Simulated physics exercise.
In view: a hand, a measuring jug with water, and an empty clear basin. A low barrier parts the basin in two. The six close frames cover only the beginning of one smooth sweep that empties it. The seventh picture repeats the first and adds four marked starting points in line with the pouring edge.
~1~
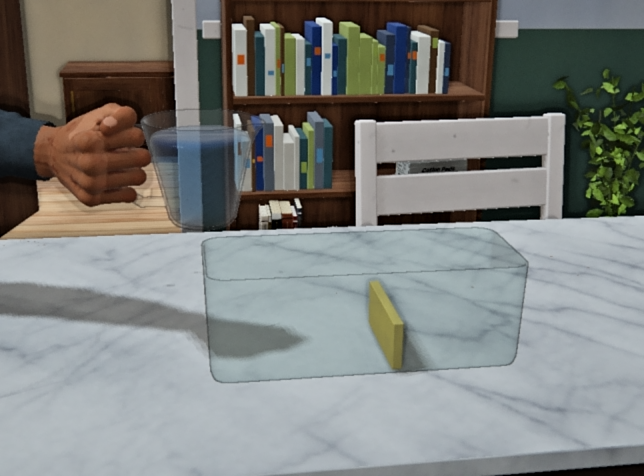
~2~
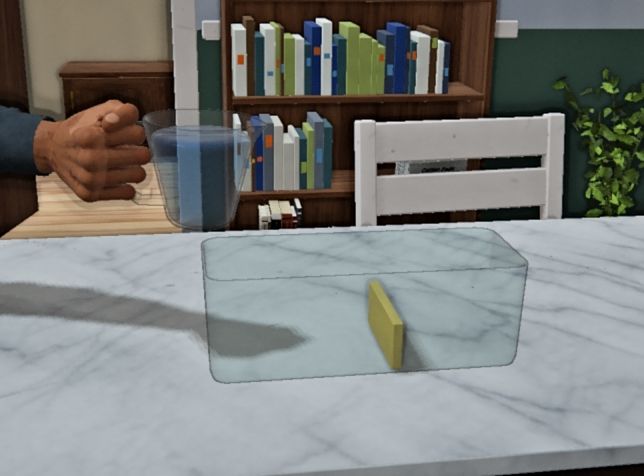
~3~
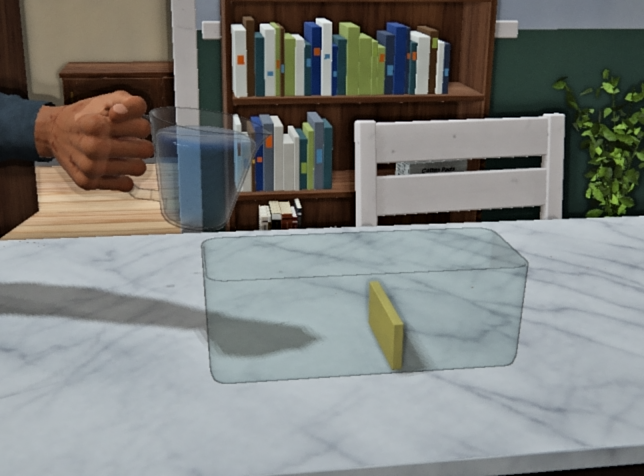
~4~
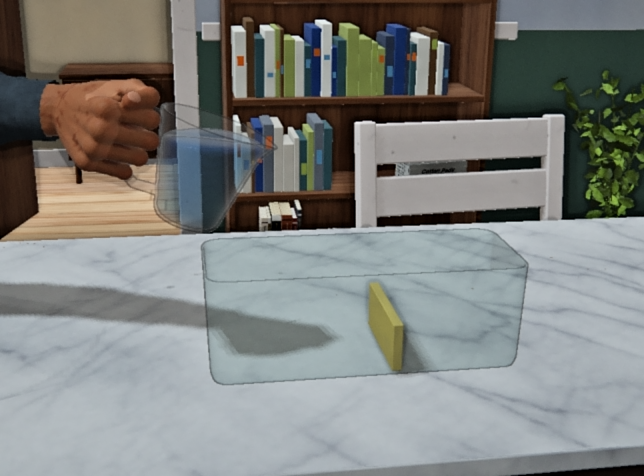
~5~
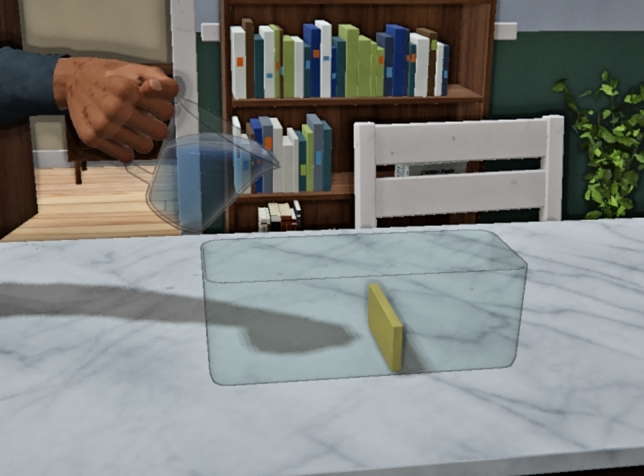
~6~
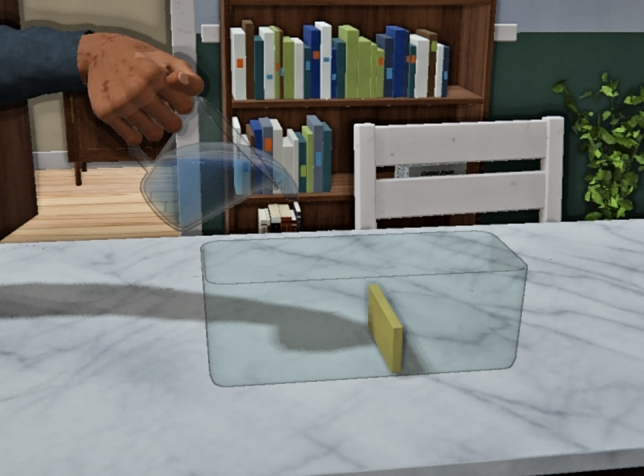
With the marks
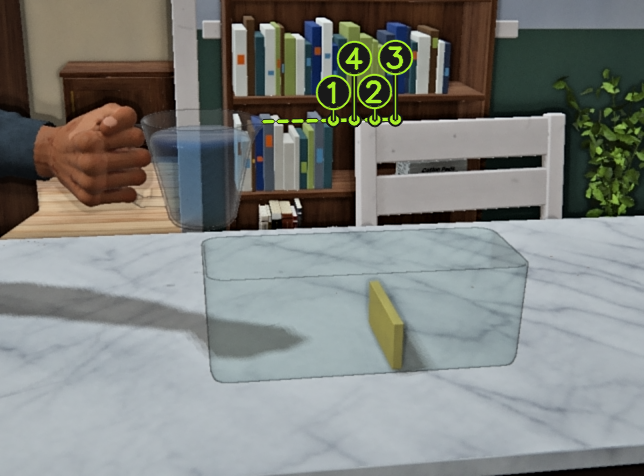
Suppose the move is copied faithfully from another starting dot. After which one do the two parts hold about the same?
4 is best.
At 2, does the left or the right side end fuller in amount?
The right side.
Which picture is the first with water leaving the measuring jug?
In picture 5.
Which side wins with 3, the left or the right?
The right side.
On the marked copy, 1 at (333, 120); 2 at (374, 119); 3 at (395, 119); 4 at (354, 120).
With 1, about 75 % ends left of the wall and 23 % right of it.
With 2, about 17 % ends left of the wall and 81 % right of it.
With 3, about 2 % ends left of the wall and 96 % right of it.
With 4, about 52 % ends left of the wall and 46 % right of it.
